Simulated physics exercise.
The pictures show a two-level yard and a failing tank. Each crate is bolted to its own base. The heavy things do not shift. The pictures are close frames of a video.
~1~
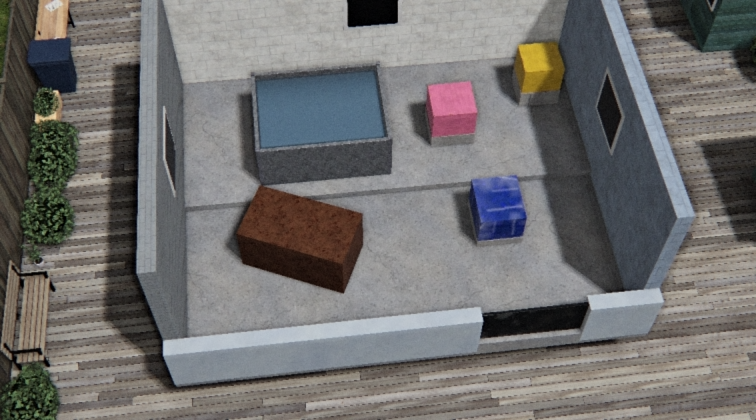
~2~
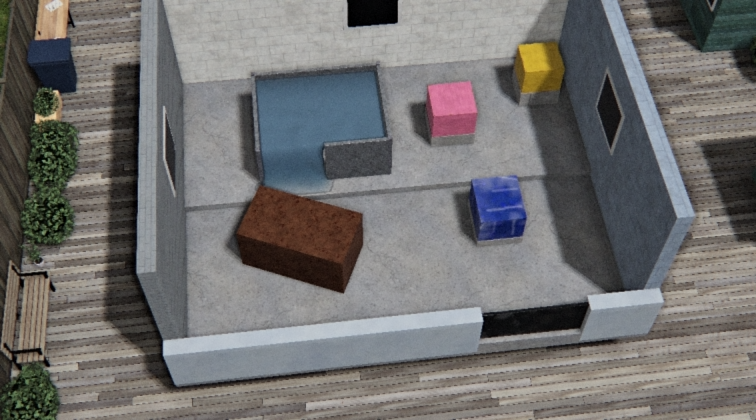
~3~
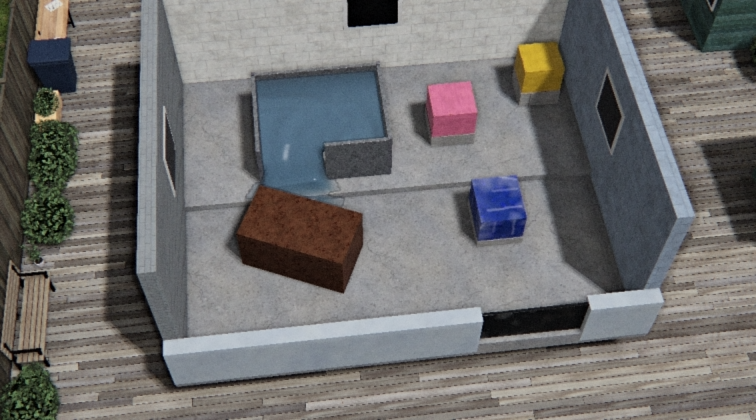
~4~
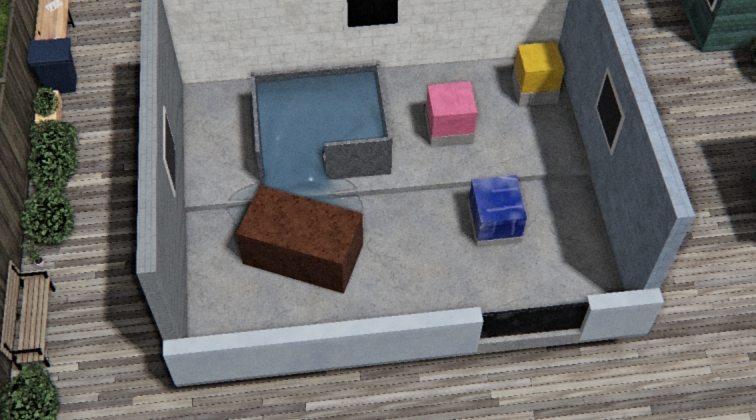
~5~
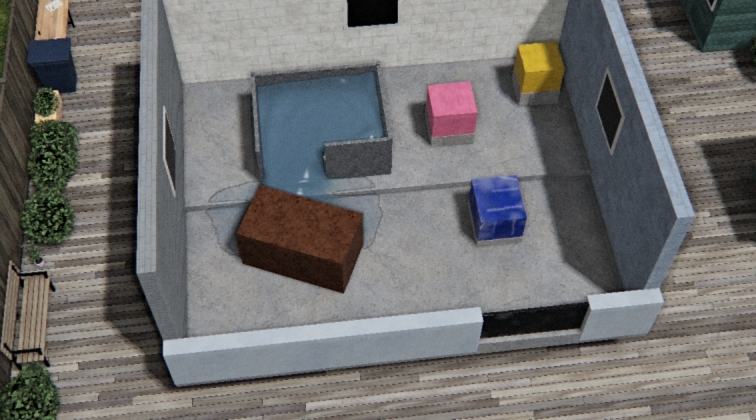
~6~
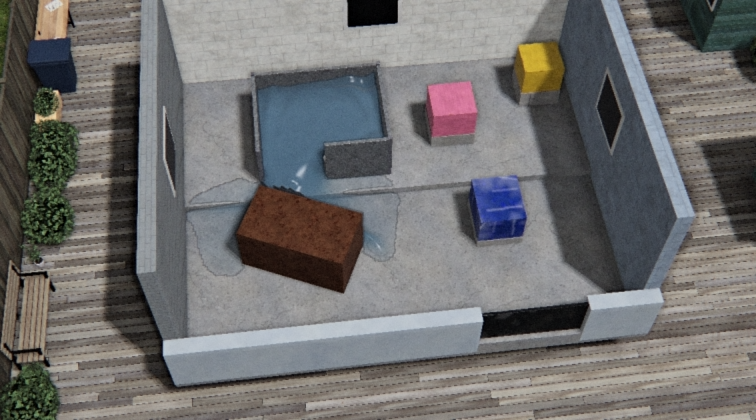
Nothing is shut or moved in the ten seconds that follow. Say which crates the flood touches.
The pink crate stays dry; the yellow crate stays dry; the blue crate gets wet.
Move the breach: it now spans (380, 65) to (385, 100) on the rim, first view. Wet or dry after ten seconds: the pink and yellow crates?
Then: The pink crate is soaked, the yellow crate is topped.
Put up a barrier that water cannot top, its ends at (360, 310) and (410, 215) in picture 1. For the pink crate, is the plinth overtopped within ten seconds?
In short: The pink crate is safe.
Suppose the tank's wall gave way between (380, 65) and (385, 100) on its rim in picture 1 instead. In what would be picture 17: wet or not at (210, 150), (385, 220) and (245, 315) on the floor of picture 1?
In that order: Not flooded, awash, not flooded.
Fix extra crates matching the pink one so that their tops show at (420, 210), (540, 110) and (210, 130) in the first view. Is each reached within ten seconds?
One after the other: Is soaked, remains dry, escapes it.
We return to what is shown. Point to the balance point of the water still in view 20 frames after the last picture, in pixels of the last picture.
At about (369, 218).
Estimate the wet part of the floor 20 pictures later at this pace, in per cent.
Near 65 in a hundred.
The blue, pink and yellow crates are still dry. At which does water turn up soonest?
I say the one in blue.
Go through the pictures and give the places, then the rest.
Still water in the tank at (320, 109), in the first picture.
Water pours out at (295, 170) and has run to a hidden place, in the second picture.
Water pours out at (295, 171) and has run to a hidden place, in the third picture.
The front is at a hidden place, out from the gap at (295, 172), in the fourth picture.
Water pours out at (295, 171) and has run to (364, 243), in the fifth picture.
Water pours out at (295, 171) and has run to (385, 257), in the sixth picture.
A moment on, water covers 25 % of the floor; the pink crate not reached, the yellow crate not reached, the blue crate water round its plinth.
Next, water covers 45 % of the floor; the pink crate not reached, the yellow crate not reached, the blue crate water round its plinth.
Then, water covers 65 % of the floor; the pink crate water round its plinth, the yellow crate water round its plinth, the blue crate water round its plinth.
Later, water covers 75 % of the floor; the pink crate water round its plinth, the yellow crate water round its plinth, the blue crate water round its plinth.
In the end, water covers 80 % of the floor; the pink crate stayed above the water, the yellow crate stayed above the water, the blue crate was topped.
